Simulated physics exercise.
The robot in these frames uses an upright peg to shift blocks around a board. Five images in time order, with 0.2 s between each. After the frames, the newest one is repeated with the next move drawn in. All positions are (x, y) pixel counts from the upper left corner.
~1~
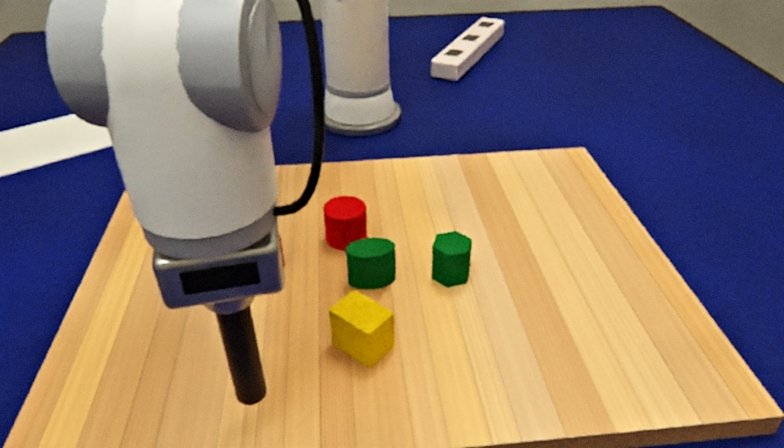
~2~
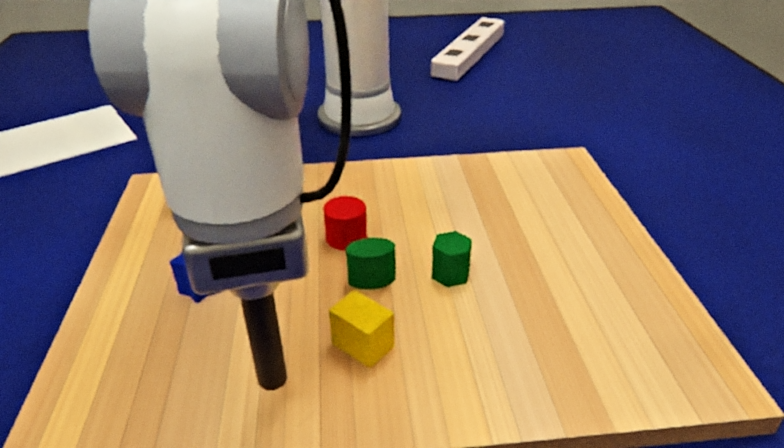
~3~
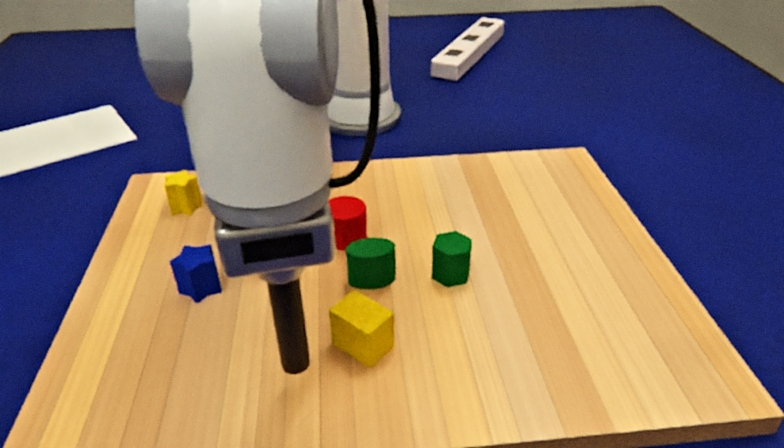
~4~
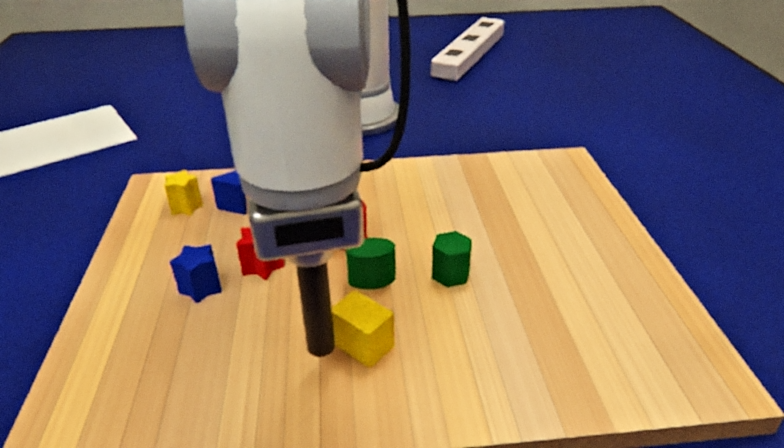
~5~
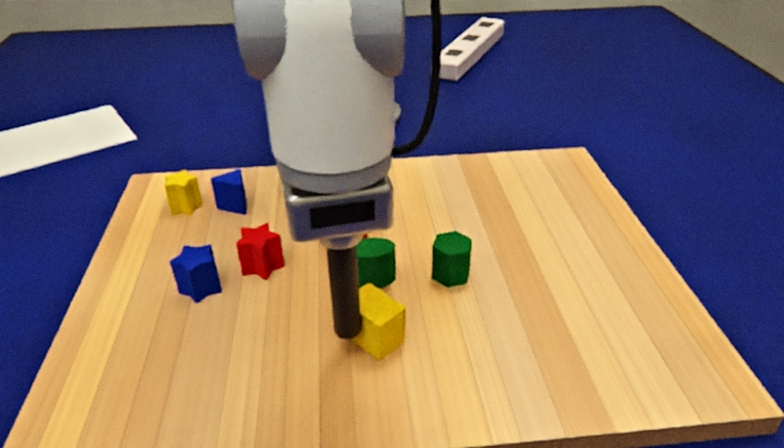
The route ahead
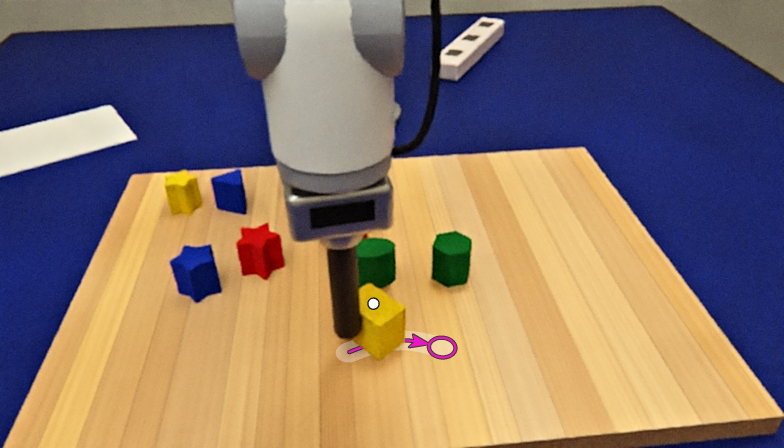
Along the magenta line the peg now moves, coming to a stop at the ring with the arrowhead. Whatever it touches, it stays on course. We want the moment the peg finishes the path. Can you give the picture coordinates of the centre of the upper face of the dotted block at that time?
That would be at about pixel (419, 286).
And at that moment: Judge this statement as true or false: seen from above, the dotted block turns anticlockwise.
That claim is true.
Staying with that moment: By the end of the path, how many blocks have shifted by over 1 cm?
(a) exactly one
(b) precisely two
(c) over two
a (exactly one)
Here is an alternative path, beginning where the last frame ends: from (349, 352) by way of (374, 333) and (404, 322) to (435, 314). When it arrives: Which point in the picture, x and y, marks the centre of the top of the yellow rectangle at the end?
It sits at (459, 267).
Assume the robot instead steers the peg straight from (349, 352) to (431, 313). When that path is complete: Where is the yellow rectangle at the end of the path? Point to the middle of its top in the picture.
About (453, 266).
Drawn move, from (349, 352) by way of (379, 342) and (411, 341) to (442, 347); the dot is on the yellow rectangle.
What follows on the original path. Halfway along, peg (395, 318); yellow rectangle (413, 288), turned 25° anticlockwise.
At the end, peg (443, 325); yellow rectangle (419, 286), turned 40° anticlockwise.
